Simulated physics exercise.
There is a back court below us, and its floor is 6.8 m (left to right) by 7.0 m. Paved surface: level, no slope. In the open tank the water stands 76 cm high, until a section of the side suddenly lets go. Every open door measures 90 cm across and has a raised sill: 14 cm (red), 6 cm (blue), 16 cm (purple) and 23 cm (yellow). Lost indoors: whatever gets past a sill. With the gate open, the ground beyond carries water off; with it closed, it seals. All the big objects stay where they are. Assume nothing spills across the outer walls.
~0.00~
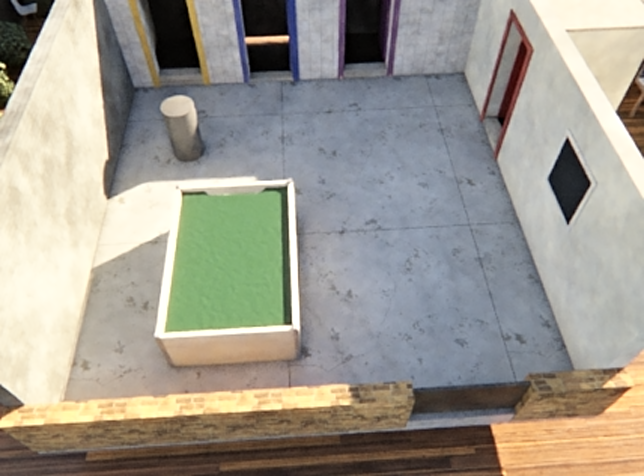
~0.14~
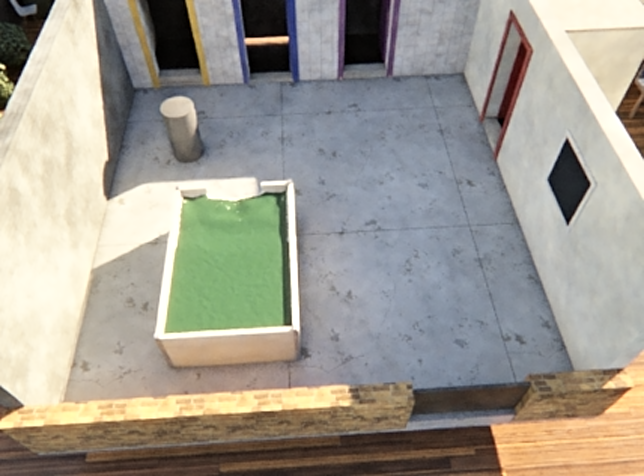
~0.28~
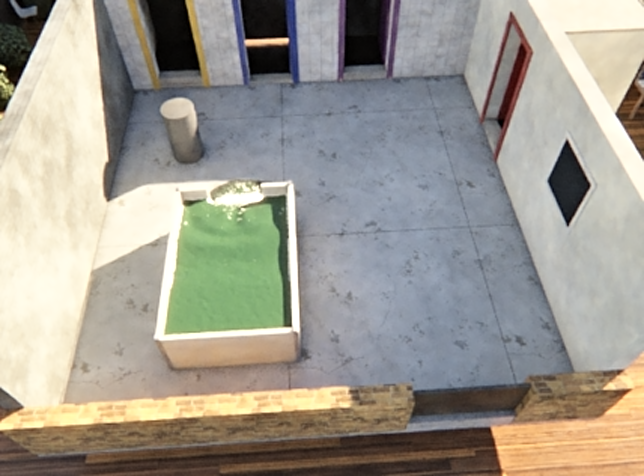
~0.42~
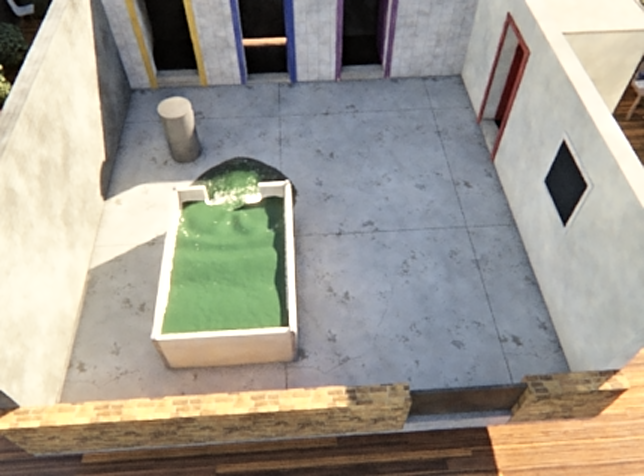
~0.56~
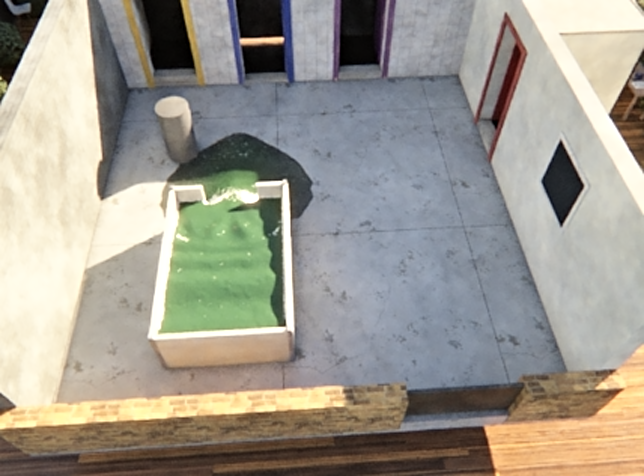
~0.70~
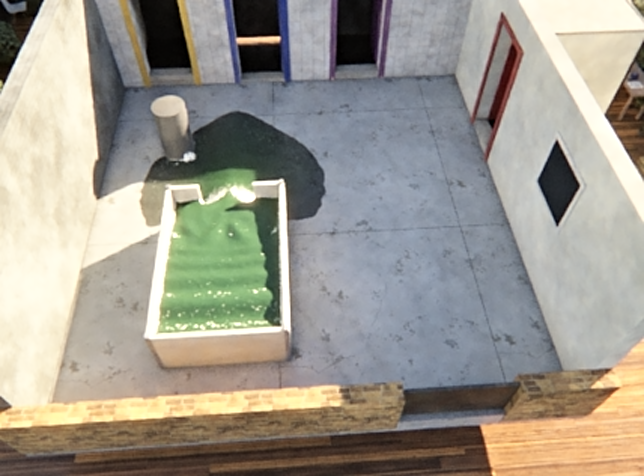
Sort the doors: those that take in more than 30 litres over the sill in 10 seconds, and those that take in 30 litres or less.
Sorted: The red door takes in 30 litres or less; the blue door takes in more; the purple door takes in 30 litres or less; the yellow door takes in 30 litres or less.
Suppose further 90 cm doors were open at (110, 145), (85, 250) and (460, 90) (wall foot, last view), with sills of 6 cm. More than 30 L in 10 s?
In that order: Beyond it, short of it, beyond it.
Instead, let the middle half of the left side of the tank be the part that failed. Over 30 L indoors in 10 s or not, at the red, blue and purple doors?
Here's how it goes: Red falls short, blue falls short, purple falls short.
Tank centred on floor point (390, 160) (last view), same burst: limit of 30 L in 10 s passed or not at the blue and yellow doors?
For the blue door, the amount is acceptable; for the yellow door, the amount is acceptable.
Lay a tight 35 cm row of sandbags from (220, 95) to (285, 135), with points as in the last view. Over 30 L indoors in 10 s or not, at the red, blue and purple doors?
Result: Red door inside the limit; blue door inside the limit; purple door inside the limit.
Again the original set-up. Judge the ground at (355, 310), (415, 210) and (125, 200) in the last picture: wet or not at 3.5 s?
Listed in sequence, the spots are bone dry, bone dry and drenched.
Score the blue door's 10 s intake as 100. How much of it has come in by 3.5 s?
Some 45 per cent by then.
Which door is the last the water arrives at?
It's the red door that comes last.
After 1.4 s water covers 30 % of the floor and is deepest (39 cm) near (236, 212); red door not reached, blue door 10 cm at the sill, 12 L in, purple door not reached, yellow door 11 cm at the sill, 0 L in.
After 2.2 s water covers 35 % of the floor and is deepest (34 cm) near (232, 86); red door not reached, blue door 21 cm at the sill, 78 L in, purple door 15 cm at the sill, 0 L in, yellow door 17 cm at the sill, 0 L in.
After 3.5 s water covers 45 % of the floor and is deepest (24 cm) near (236, 212); red door not reached, blue door 18 cm at the sill, 189 L in, purple door 12 cm at the sill, 0 L in, yellow door 15 cm at the sill, 0 L in.
After 6.0 s water covers 65 % of the floor and is deepest (17 cm) near (284, 84); red door 8 cm at the sill, 0 L in, blue door 16 cm at the sill, 321 L in, purple door 10 cm at the sill, 0 L in, yellow door 10 cm at the sill, 0 L in.
After 10.0 s water covers 95 % of the floor and is deepest (11 cm) near (559, 393); red door 6 cm at the sill, 0 L in, blue door 10 cm at the sill, 416 L in, purple door 5 cm at the sill, 0 L in, yellow door 6 cm at the sill, 0 L in.
